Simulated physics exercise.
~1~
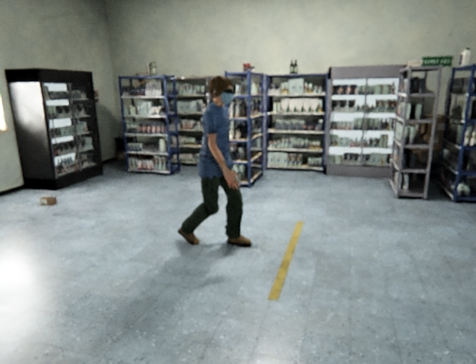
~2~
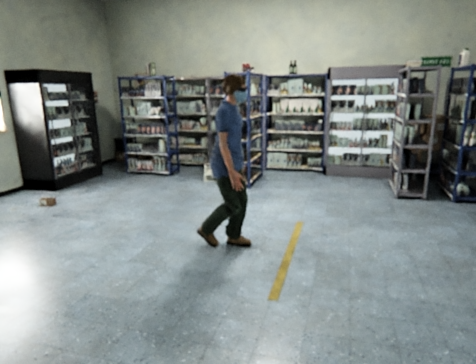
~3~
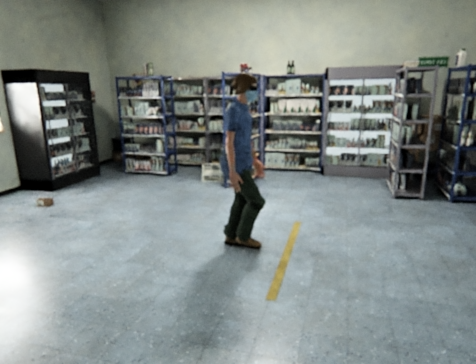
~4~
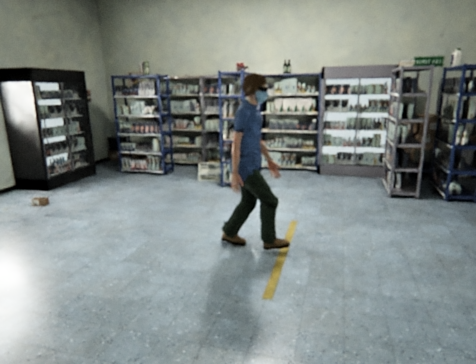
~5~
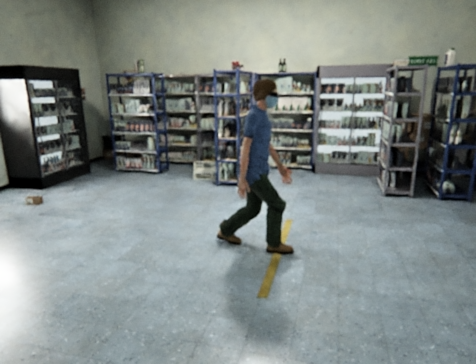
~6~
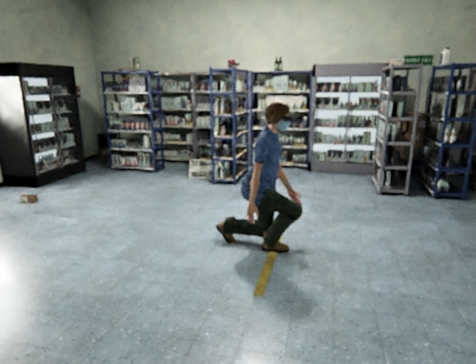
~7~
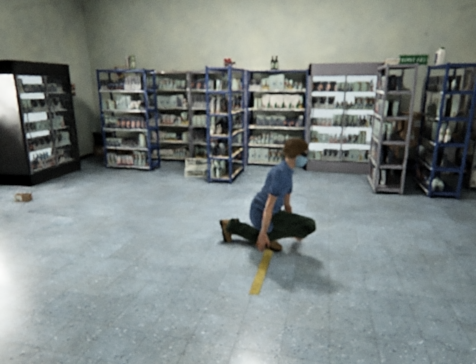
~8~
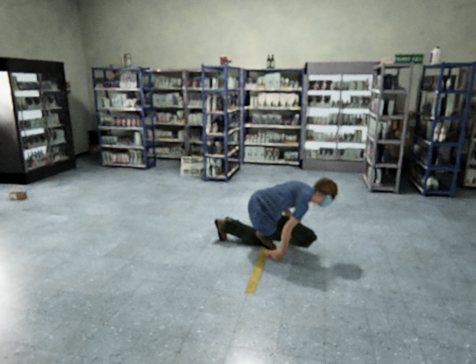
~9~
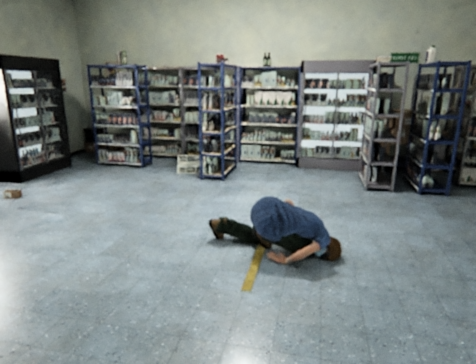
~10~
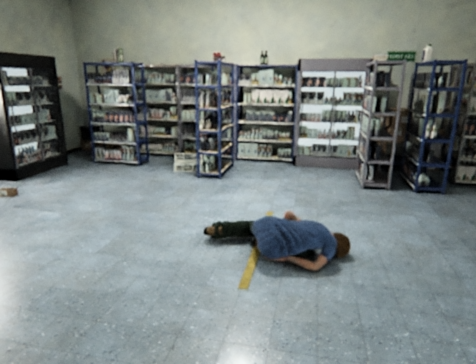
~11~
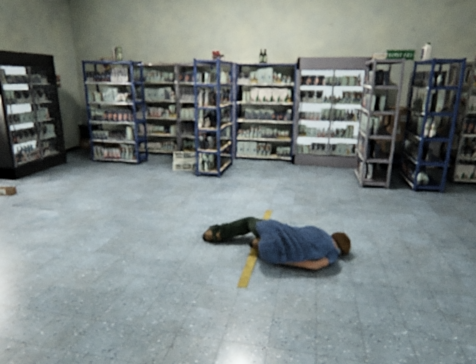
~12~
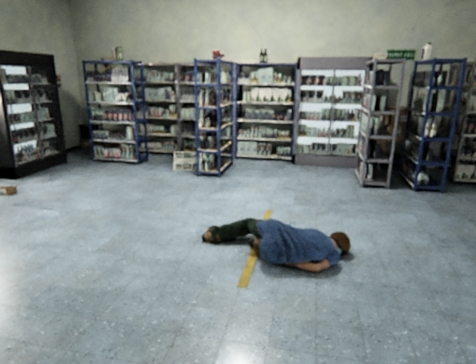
A masked person walks right, drops to their knees and collapses face down across a yellow strip.
